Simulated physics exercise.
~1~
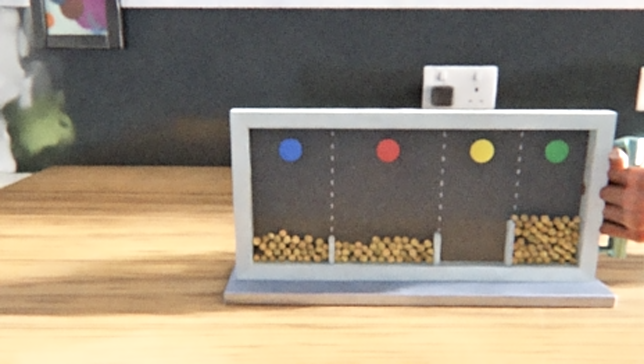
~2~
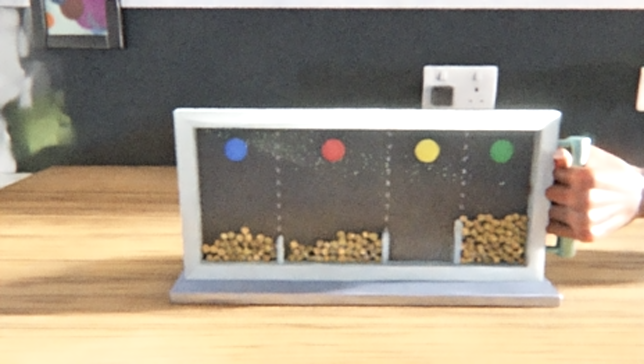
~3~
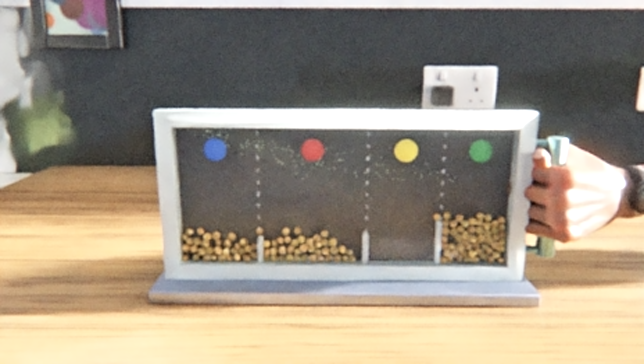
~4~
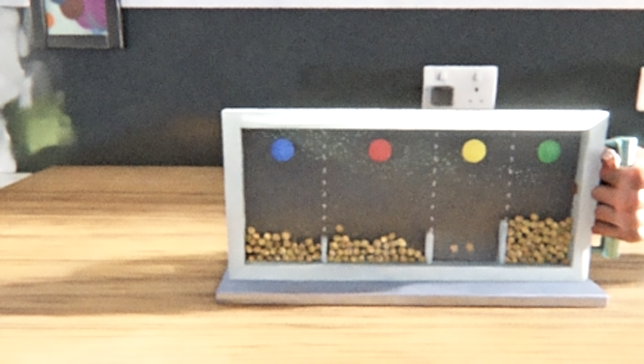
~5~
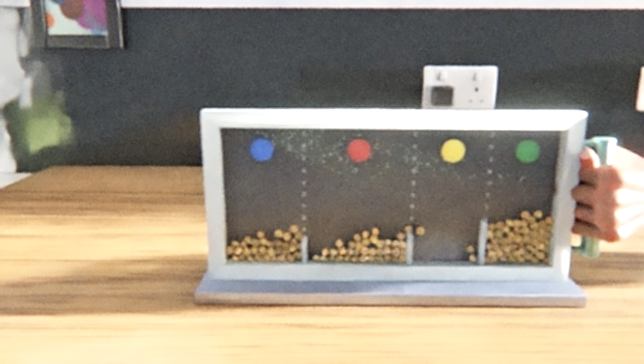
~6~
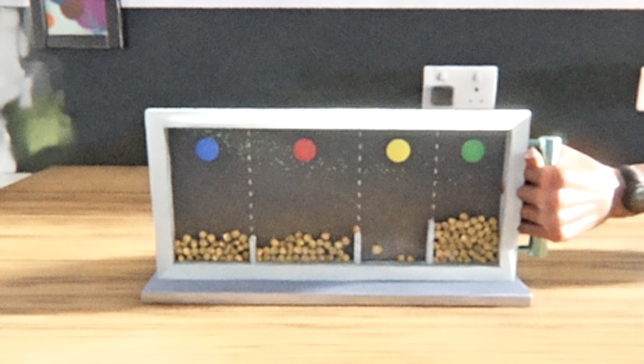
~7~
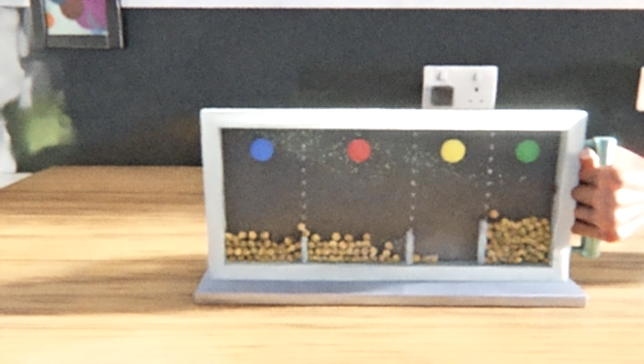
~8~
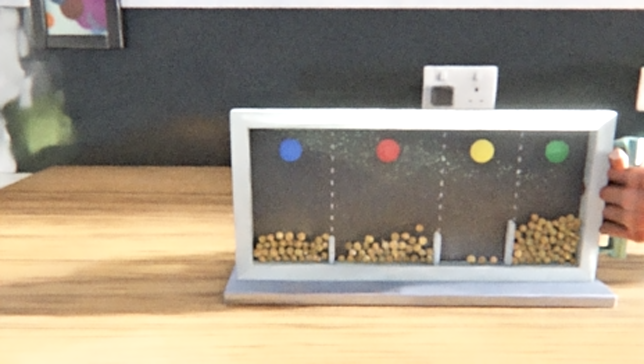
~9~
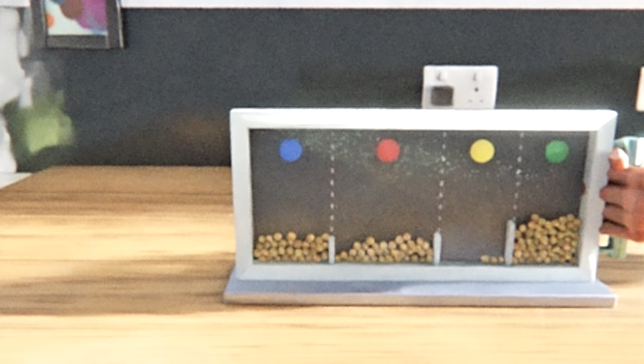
A hand grips the right end of a clear-fronted box of pale wooden beads, which stands on a wooden table with blue, red, yellow and green dots marking its strips. It slides the box left, then back to the right, and the beads jostle in low heaps. The box goes left again, and a few beads hop over the low dividers into the nearly empty yellow strip. The hand pushes it right once more to where it began. There it rests, the beads still mostly heaped under blue, red and green, highest under green, with hardly any beneath yellow.
